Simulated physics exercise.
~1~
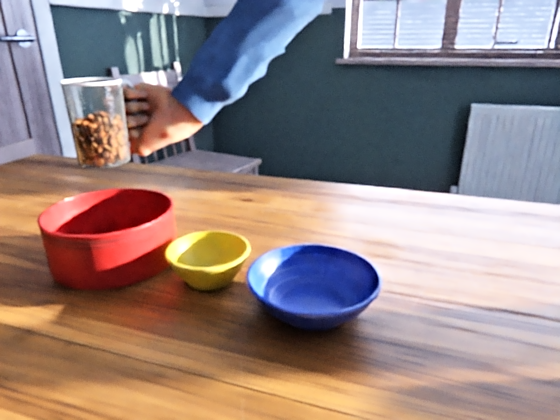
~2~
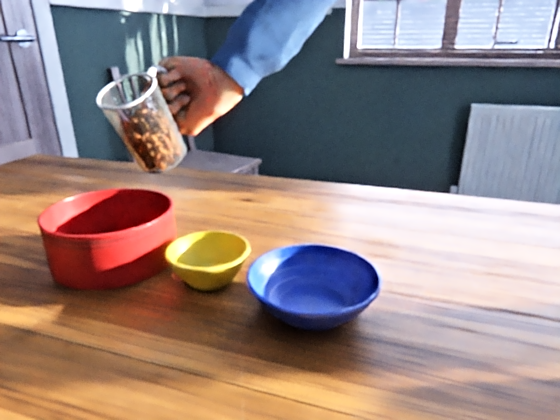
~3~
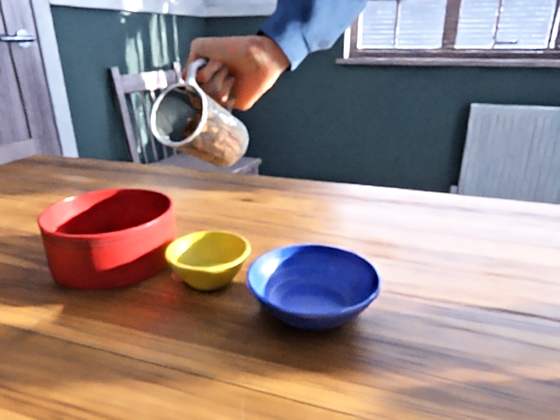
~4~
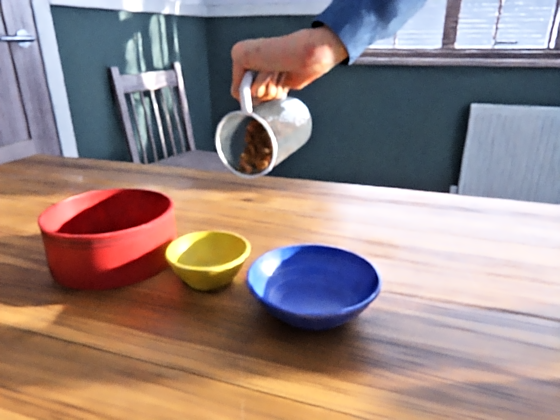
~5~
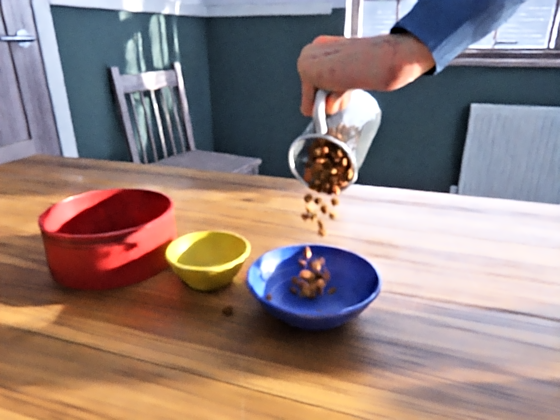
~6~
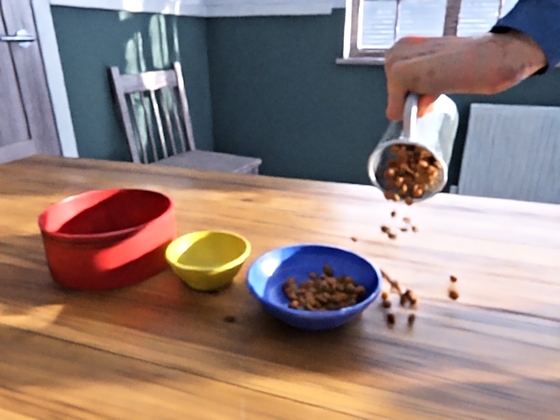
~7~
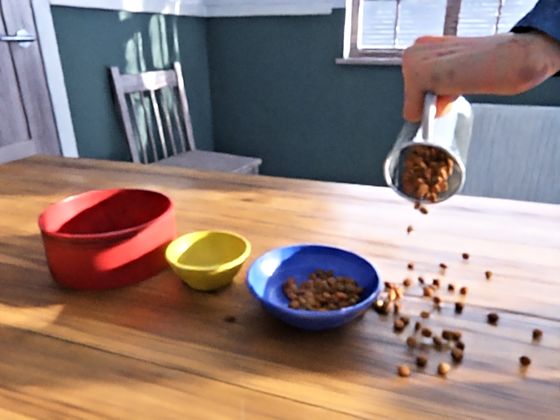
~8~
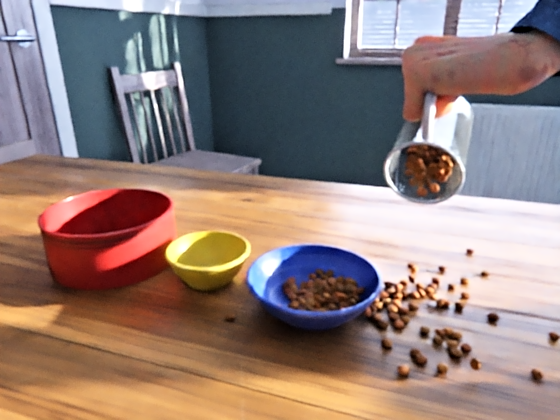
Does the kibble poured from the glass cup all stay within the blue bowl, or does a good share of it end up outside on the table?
A good share of it ends up outside, scattered on the table to the right of the blue bowl. The blue bowl also gets a good share, while the red pot and the yellow bowl get little or none.
